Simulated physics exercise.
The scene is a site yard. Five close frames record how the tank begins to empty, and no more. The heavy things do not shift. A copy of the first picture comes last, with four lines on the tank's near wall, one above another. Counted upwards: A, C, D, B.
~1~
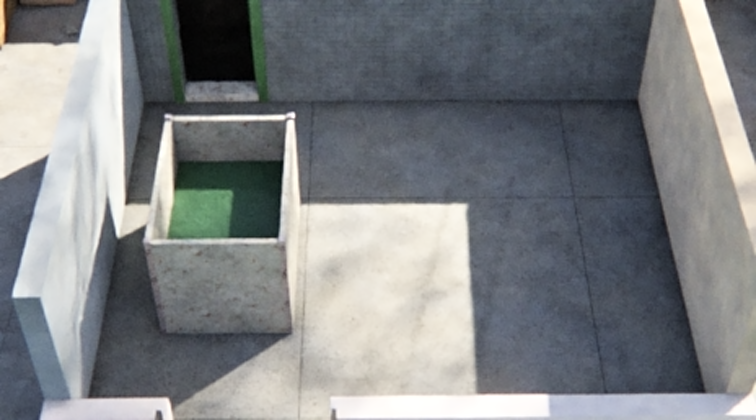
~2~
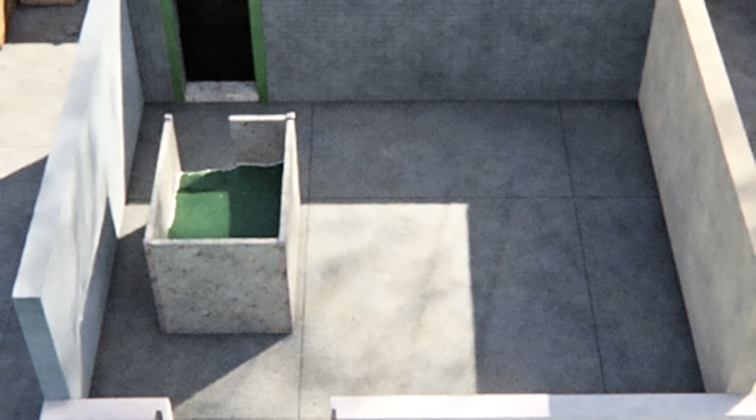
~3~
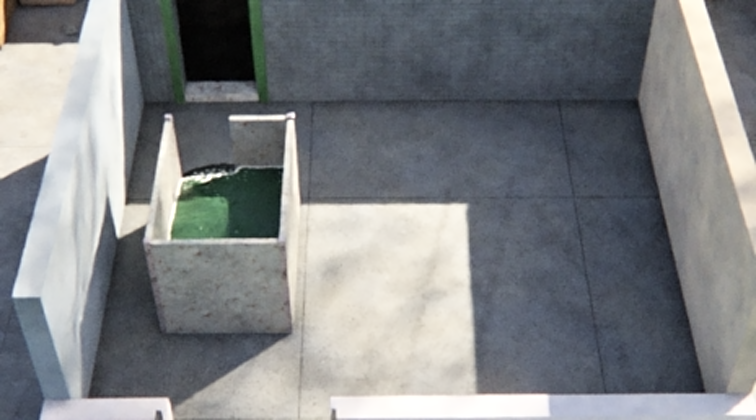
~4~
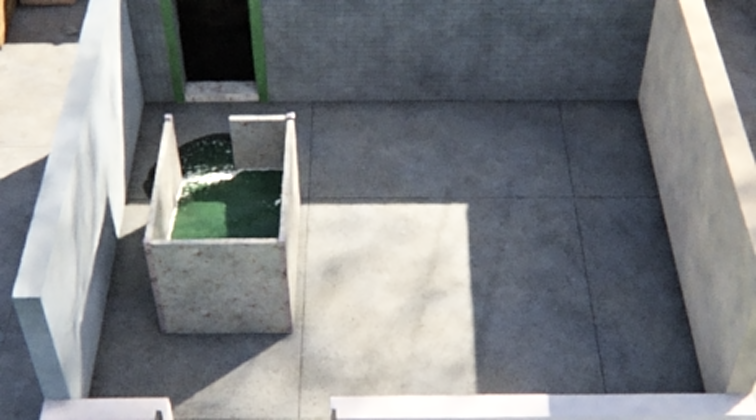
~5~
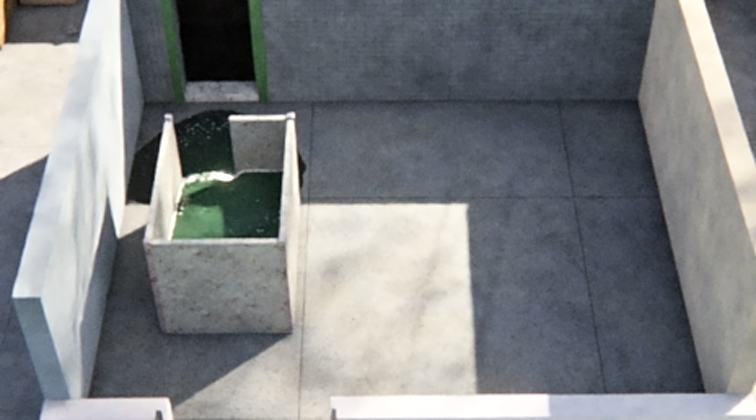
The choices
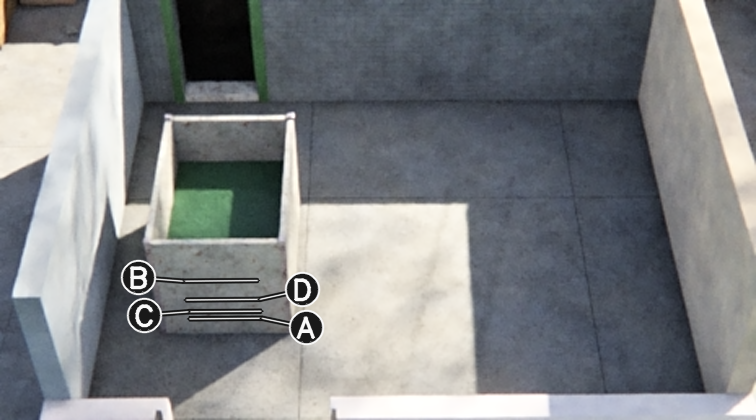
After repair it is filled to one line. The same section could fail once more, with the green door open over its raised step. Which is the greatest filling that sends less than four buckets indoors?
That is level C.
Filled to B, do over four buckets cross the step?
Yes, it does.
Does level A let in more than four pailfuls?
No.
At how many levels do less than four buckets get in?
Two.
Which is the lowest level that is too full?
D it is.
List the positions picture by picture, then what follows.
The first picture shows water in the tank at rest, its middle at (228, 216); foot of the green doorway at (222, 102); open gate at (249, 394).
In the second picture, water covers 1 % of the ground, its front hidden from here.
In the third picture, water covers 2 % of the ground, its front hidden from here.
In the fourth picture, water covers 5 % of the ground, its front hidden from here.
In the fifth picture, water covers 9 % of the ground, its front hidden from here.
In white, A at (225, 318); B at (220, 280); C at (224, 311); D at (222, 299); from the bottom up A, C, D, B.
With A, nothing gets over.
With B, dozens of bucketfuls pour in.
With C, a splash gets over, under a bucket.
With D, about 8 bucketfuls get in.
